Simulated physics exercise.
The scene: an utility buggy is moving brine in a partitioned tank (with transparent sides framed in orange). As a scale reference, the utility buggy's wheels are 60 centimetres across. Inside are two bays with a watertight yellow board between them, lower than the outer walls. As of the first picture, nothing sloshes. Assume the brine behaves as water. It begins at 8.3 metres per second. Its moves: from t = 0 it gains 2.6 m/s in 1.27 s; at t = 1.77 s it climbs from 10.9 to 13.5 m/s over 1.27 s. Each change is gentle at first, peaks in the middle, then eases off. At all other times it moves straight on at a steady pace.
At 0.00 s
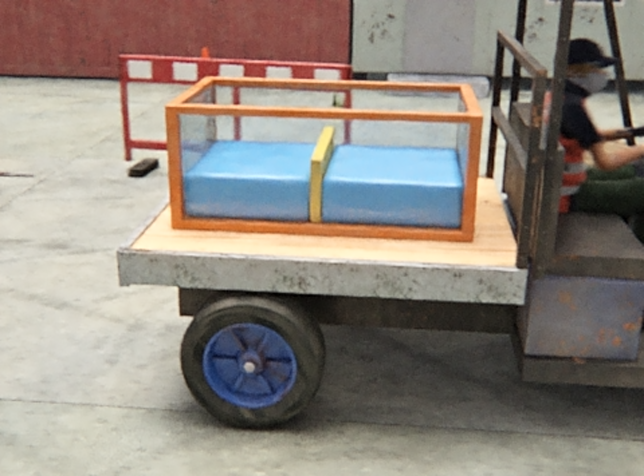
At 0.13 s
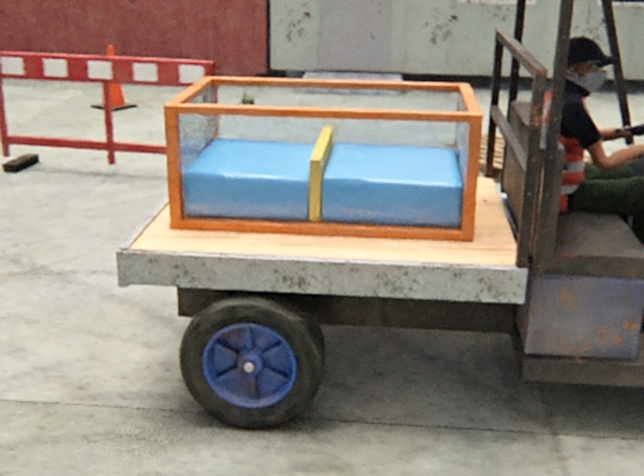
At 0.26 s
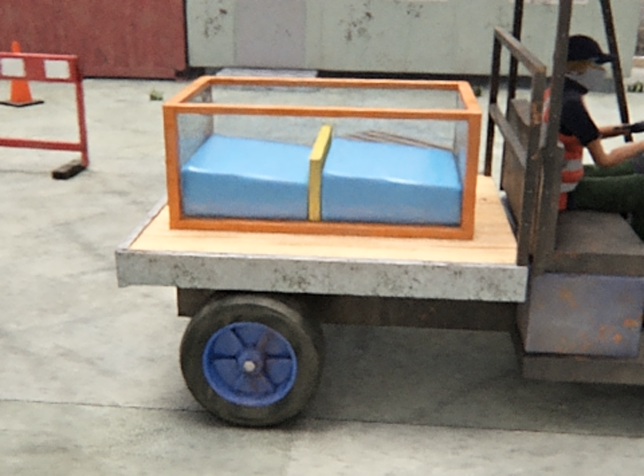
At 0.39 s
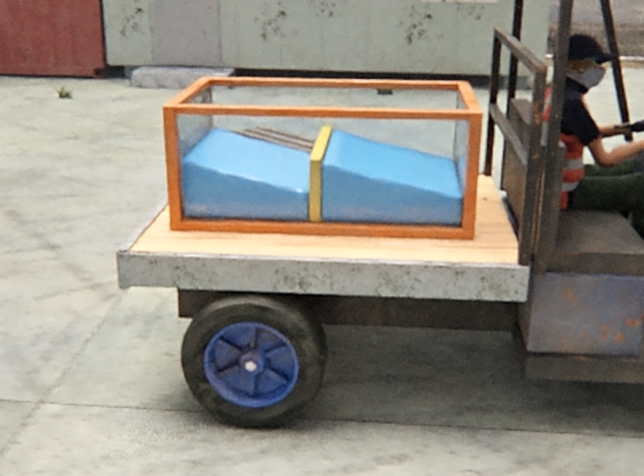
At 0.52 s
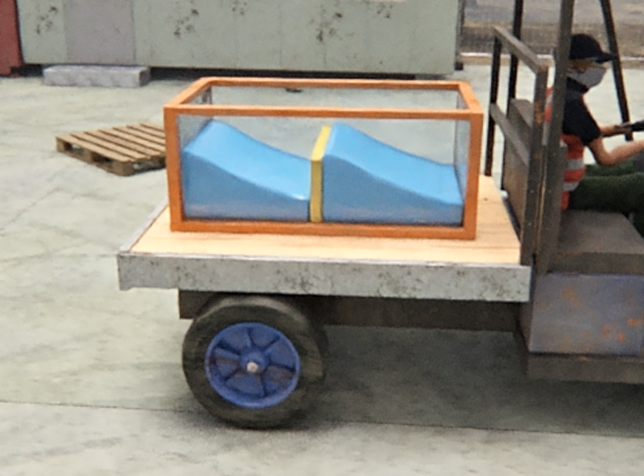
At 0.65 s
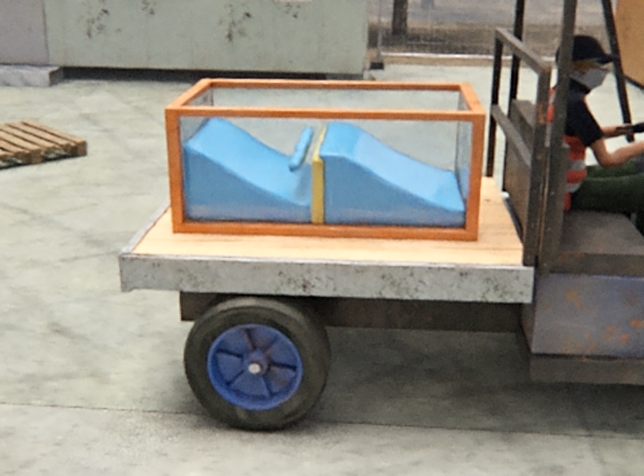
Blue liquid in an orange-framed tank tilts up toward the left as the buggy drives right.
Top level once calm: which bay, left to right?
The first one.
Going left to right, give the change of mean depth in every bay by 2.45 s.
Reading from the left, the first one is up by 2 and the second is down by 2.
By 1.45 s the bays hold 21, 19 cm, left to right.
By 2.45 s the bays hold 22, 18 cm, left to right.
By 3.55 s the bays hold 22, 18 cm, left to right.
By 6.03 s the bays hold 22, 18 cm, left to right.
